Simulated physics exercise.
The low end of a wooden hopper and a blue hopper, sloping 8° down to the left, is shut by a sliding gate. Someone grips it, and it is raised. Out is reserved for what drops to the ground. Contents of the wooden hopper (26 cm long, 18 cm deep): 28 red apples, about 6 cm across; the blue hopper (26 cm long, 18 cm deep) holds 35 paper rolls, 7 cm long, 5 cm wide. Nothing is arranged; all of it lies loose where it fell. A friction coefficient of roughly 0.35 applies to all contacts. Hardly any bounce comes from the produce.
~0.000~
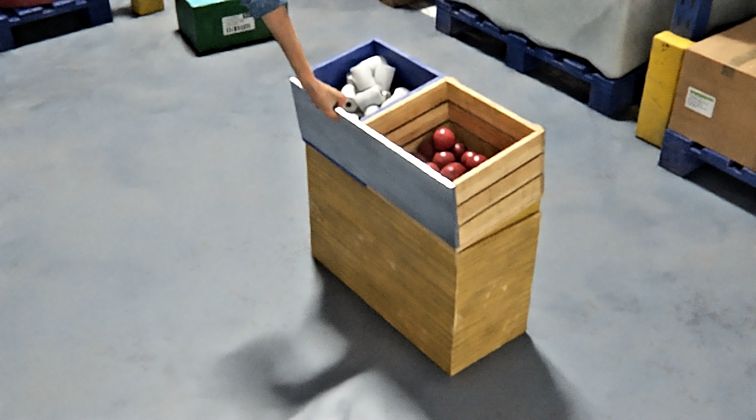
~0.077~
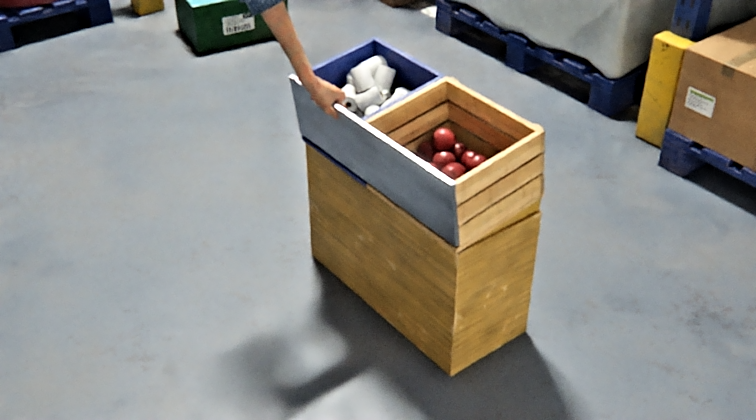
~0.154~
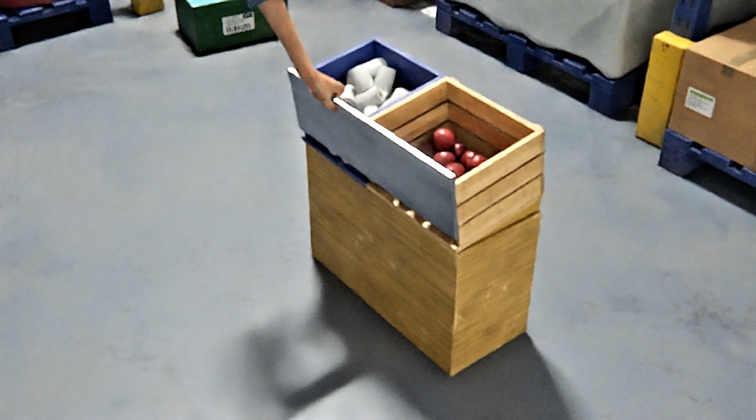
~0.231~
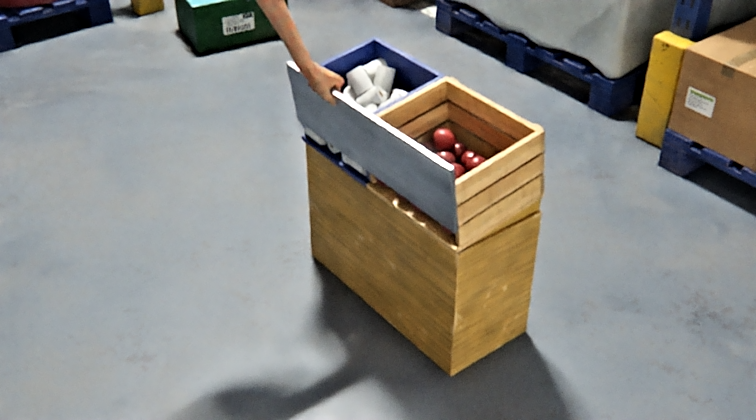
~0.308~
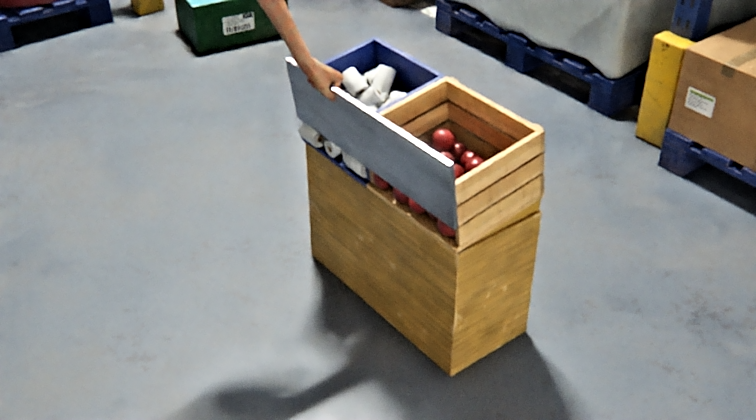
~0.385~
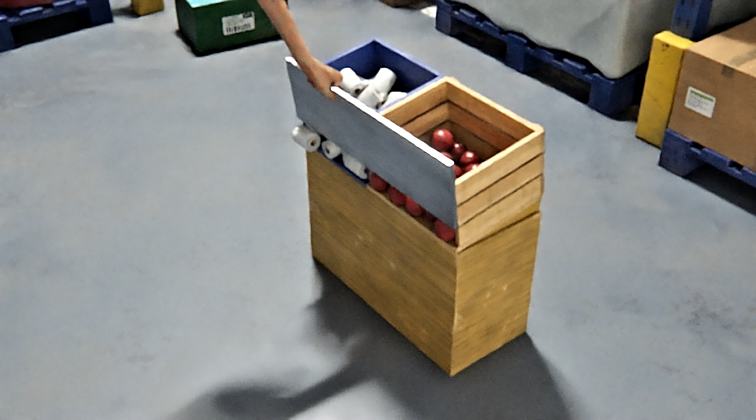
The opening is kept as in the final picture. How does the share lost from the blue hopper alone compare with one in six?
The blue hopper loses a smaller share than one in six.
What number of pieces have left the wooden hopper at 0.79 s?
Estimate for the wooden hopper by then: Some 5 out.
After 0.79 s, wooden hopper 23 in, 5 out and blue hopper 34 in, 1 out.
After 1.30 s, wooden hopper 19 in, 9 out and blue hopper 33 in, 2 out.
After 2.01 s, wooden hopper 19 in, 9 out and blue hopper 33 in, 2 out.
When it is over (at 2.92 s), wooden hopper 17 in, 11 out and blue hopper 33 in, 2 out. Asked share, 2 of 35, 6 per cent.
